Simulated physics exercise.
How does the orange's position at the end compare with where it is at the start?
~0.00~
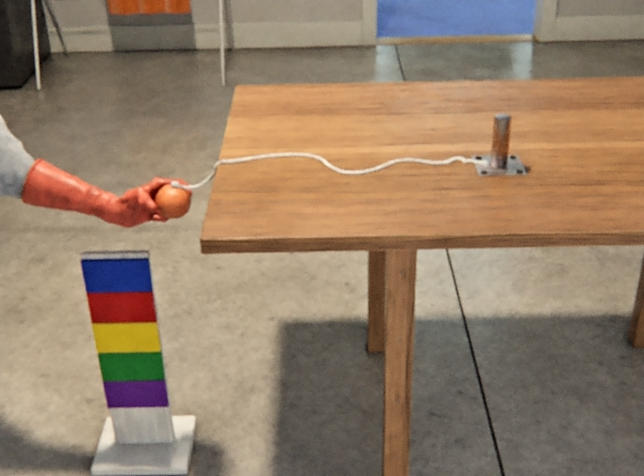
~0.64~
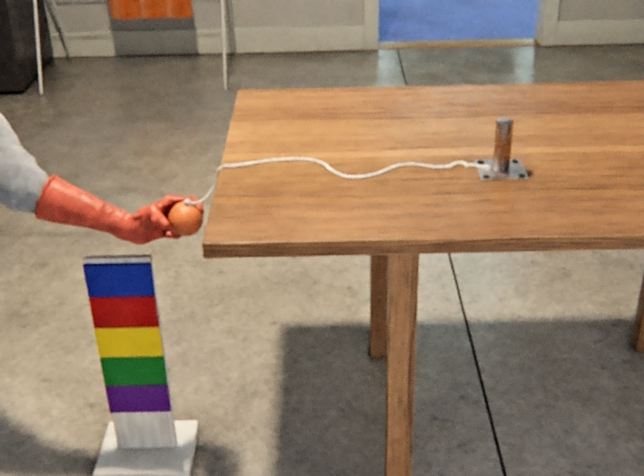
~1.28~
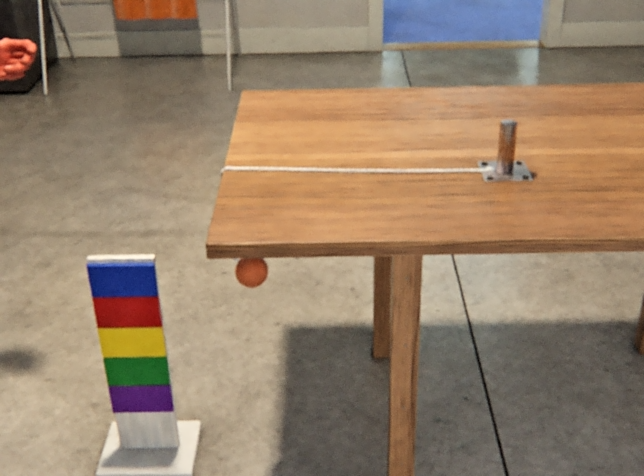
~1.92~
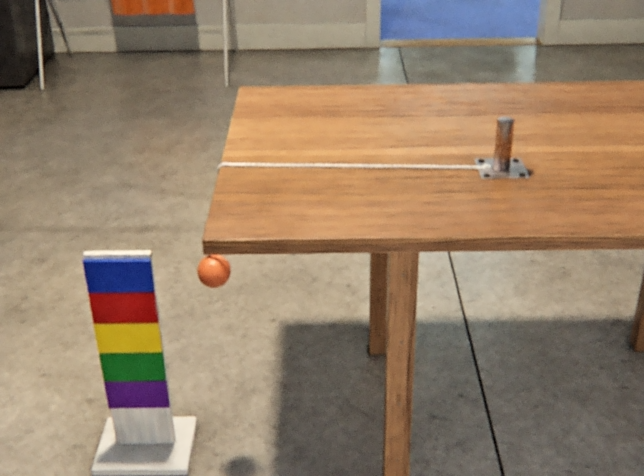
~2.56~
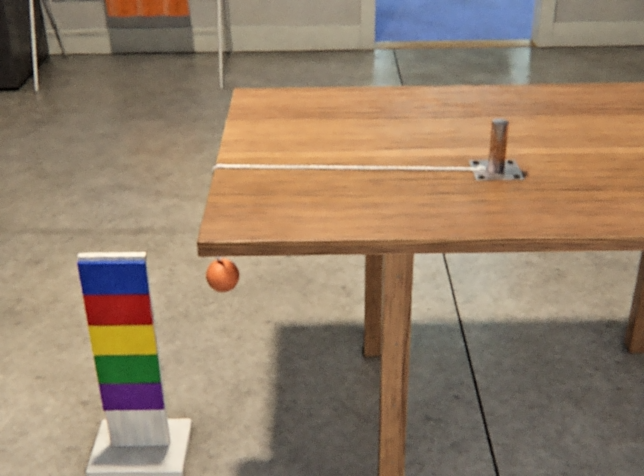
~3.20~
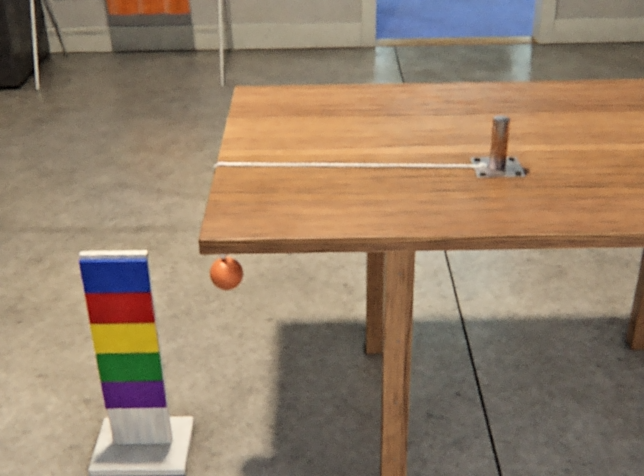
At the start the orange is held in the gloved hand out to the left of the table's edge. By the end it is lower and further right, hanging on its cord just below the tabletop.
In a room with a grey floor, a gloved hand holds an orange tied by a white cord to a post on a wooden table, moves it toward the edge and lets go; the orange drops, swings slightly and hangs still below the tabletop, level with the blue band.
